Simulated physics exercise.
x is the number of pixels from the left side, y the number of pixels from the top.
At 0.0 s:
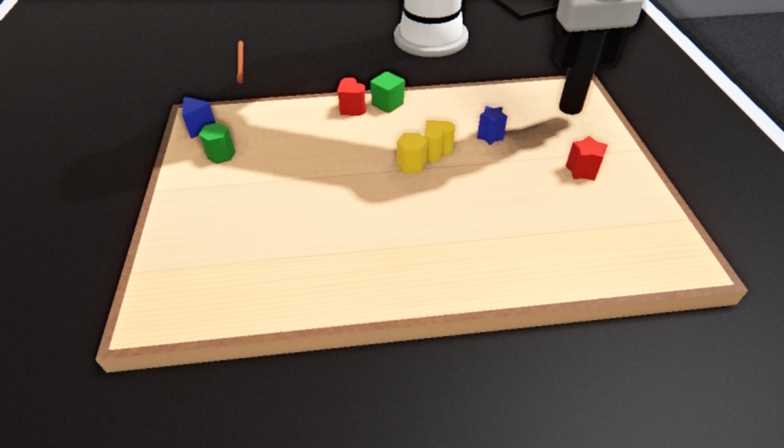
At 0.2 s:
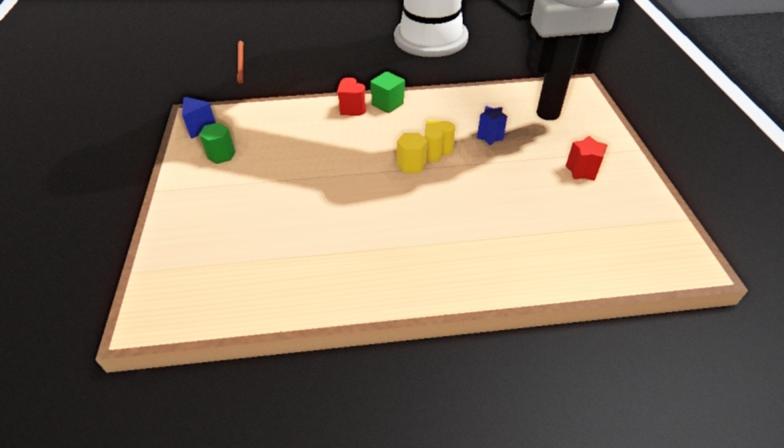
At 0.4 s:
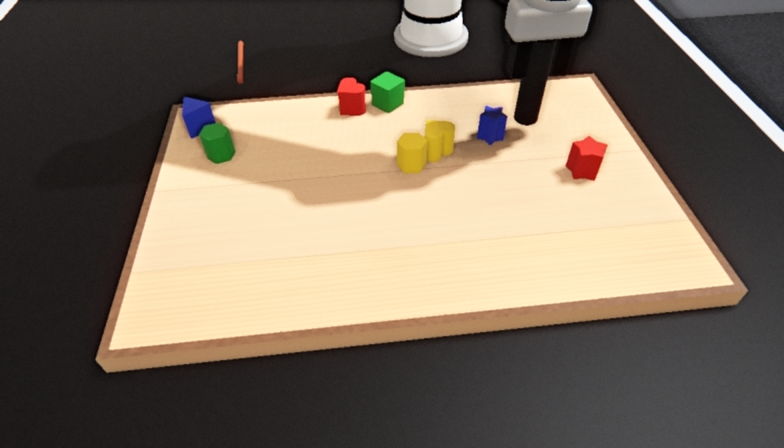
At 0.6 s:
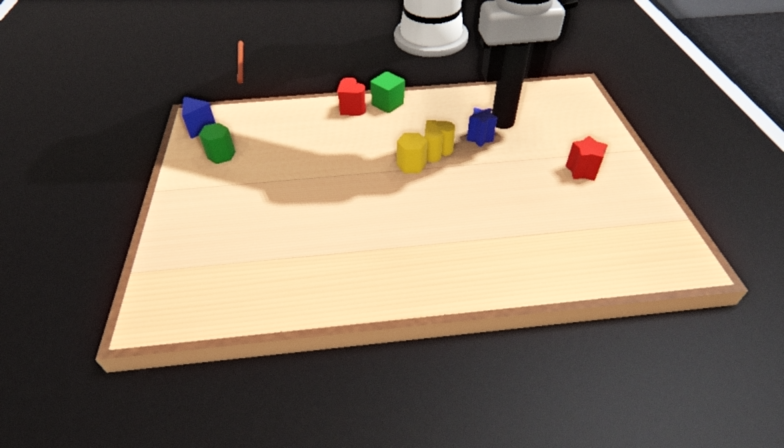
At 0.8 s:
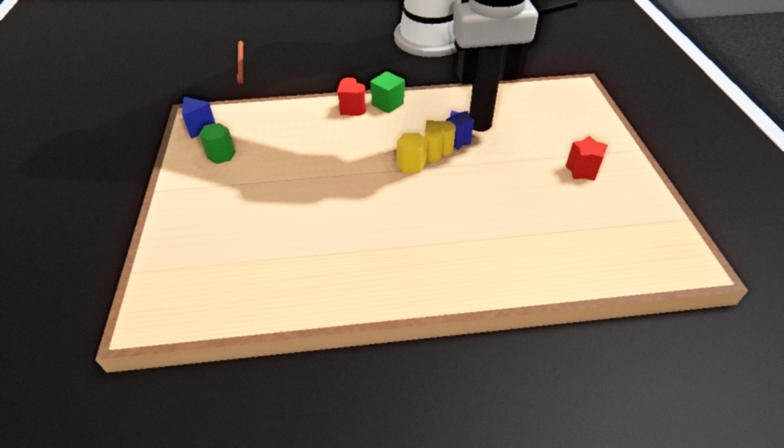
Black rod of a robot arm moving left across a wooden board, pushing a blue star block up against yellow blocks.
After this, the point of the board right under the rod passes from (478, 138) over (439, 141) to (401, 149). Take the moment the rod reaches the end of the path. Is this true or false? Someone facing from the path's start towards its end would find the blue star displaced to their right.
It is true.
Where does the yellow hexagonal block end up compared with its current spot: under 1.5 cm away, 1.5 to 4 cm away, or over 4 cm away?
Displacement: Past 4 cm.
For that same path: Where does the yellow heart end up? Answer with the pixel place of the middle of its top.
Final place: (391, 141).
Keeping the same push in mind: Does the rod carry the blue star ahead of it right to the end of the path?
The answer is yes.
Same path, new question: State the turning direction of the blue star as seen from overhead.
The block turns clockwise.
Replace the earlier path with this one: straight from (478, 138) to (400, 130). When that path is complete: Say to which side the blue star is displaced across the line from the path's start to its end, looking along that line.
It slides leftward.
What follows on the original path. One third of the way, rod at (453, 127); yellow hexagonal block at (396, 148); yellow heart at (416, 133), turned 20° anticlockwise; blue star at (432, 119).
Two thirds of the way, rod at (427, 131); yellow hexagonal block at (384, 157); yellow heart at (396, 140), turned 65° anticlockwise; blue star at (405, 120).
At the end, rod at (401, 137); yellow hexagonal block at (384, 159); yellow heart at (391, 141), turned 95° anticlockwise; blue star at (379, 122), turned 30° clockwise.
